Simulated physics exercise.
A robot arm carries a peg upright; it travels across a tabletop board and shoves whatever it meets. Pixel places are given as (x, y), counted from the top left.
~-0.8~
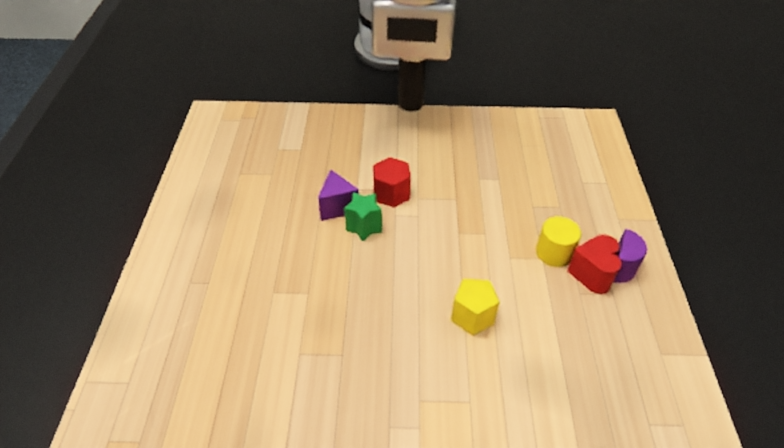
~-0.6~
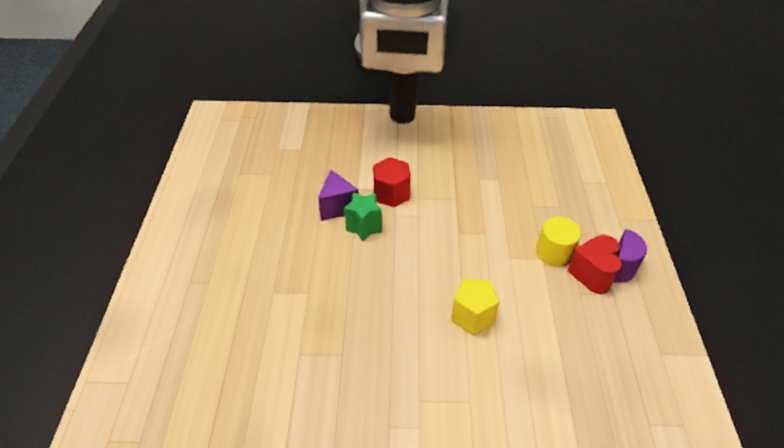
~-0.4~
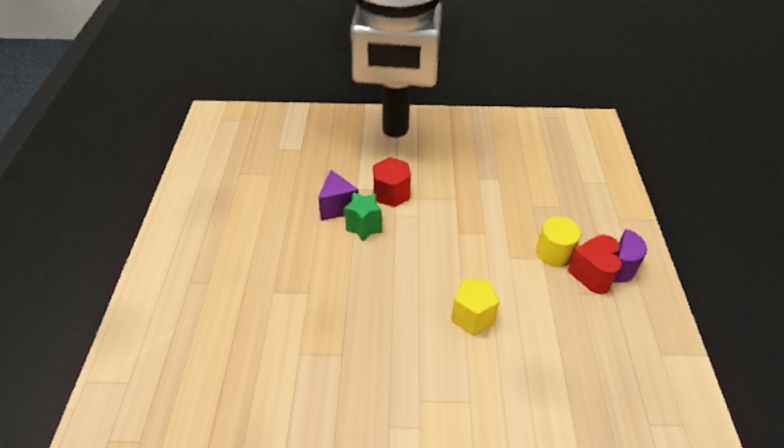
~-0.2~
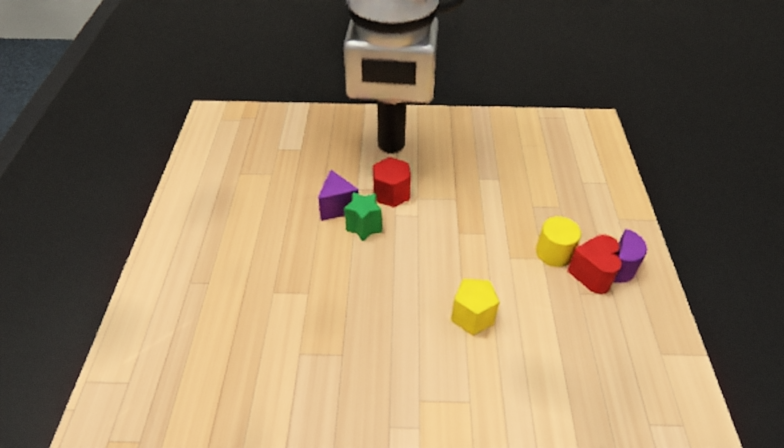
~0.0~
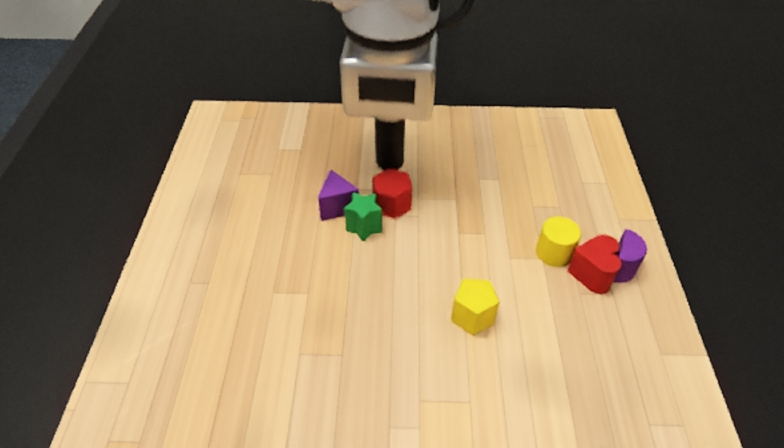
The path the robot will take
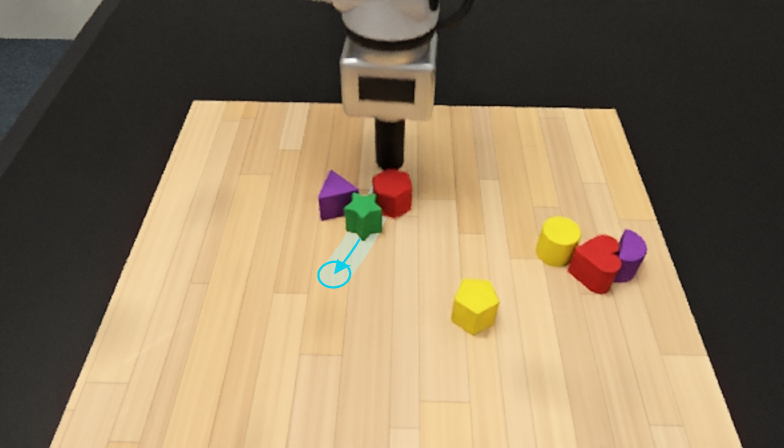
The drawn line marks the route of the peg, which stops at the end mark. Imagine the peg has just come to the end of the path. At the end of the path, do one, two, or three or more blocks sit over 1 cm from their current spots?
I predict two.
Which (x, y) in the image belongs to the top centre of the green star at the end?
Roughly at (316, 278).
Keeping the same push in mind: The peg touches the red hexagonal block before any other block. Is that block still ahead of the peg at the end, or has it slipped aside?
My answer is that the red hexagonal block has slipped off.
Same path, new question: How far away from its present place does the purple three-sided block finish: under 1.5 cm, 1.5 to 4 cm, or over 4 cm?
Below 1.5 cm.
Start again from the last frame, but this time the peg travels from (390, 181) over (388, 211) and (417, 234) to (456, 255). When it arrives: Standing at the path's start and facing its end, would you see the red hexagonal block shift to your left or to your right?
It goes right.
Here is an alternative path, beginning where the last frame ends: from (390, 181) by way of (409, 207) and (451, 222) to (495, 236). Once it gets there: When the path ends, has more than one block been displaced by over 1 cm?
No.
The drawn path runs from (390, 181) through (367, 225) to (334, 274).
On the path given first. One third of the way, peg at (374, 193); green star at (356, 215), turned 55° clockwise; red hexagonal block at (395, 207), turned 55° anticlockwise.
Two thirds of the way, peg at (357, 224); green star at (340, 243), turned 55° clockwise; red hexagonal block at (397, 216), turned 90° anticlockwise.
At the end, peg at (332, 257); purple three-sided block not moved; green star at (316, 278), turned 35° clockwise; red hexagonal block at (397, 216), turned 90° anticlockwise.
